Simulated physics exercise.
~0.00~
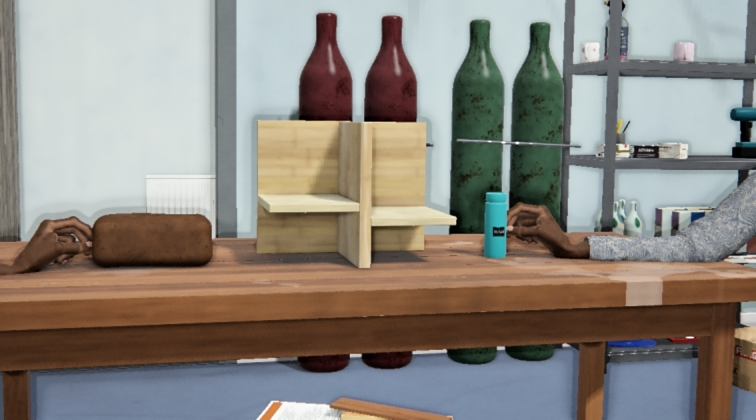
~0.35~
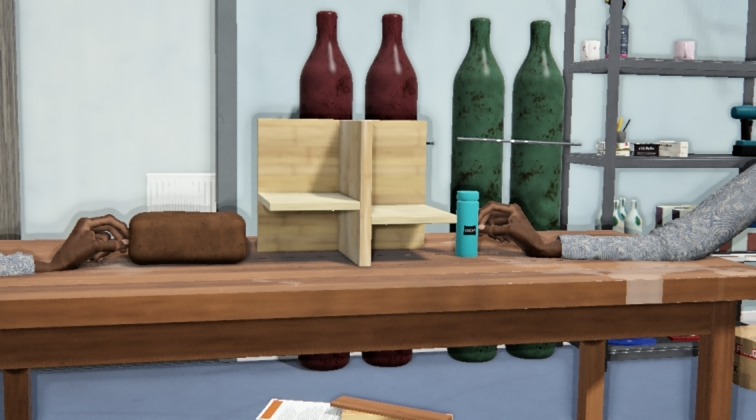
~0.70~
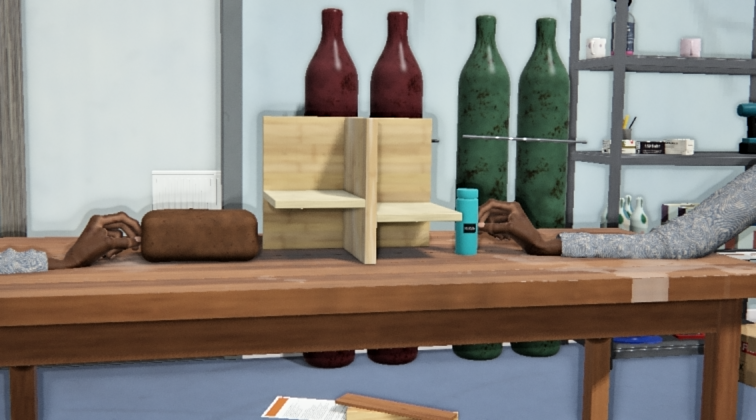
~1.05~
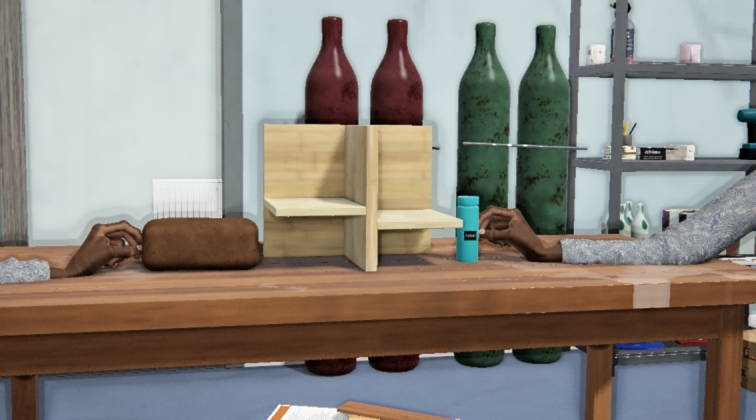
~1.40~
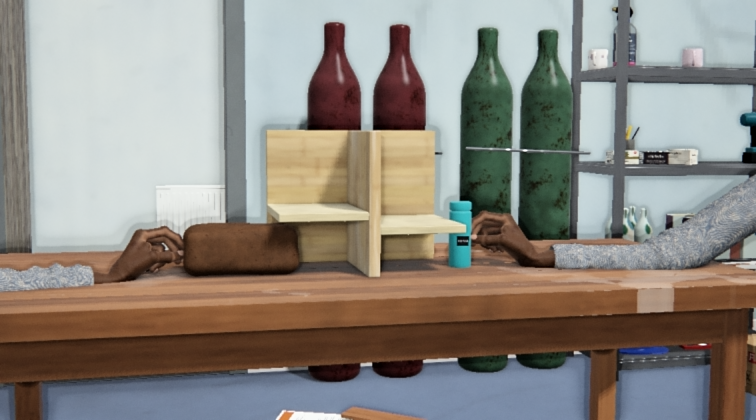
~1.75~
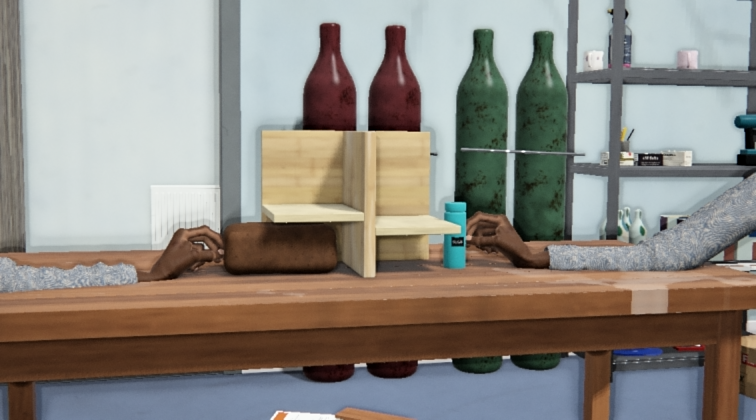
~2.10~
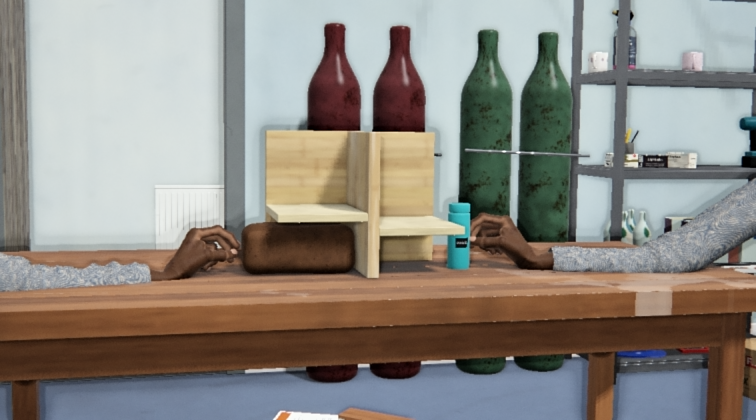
A pale wooden rack with a low shelf on each side of an upright divider stands on a brown workbench, seen from the front by a slightly swaying camera. Tall dark red and green bottles stand behind it, beside grey shelving. A hand at the left pushes a brown loaf-shaped object rightward, while a hand at the right slides an upright turquoise bottle leftward. The bottle stops at the edge of the right shelf, too tall to pass beneath. The brown object keeps going and slides under the left shelf, where it ends up, with the bottle still outside.
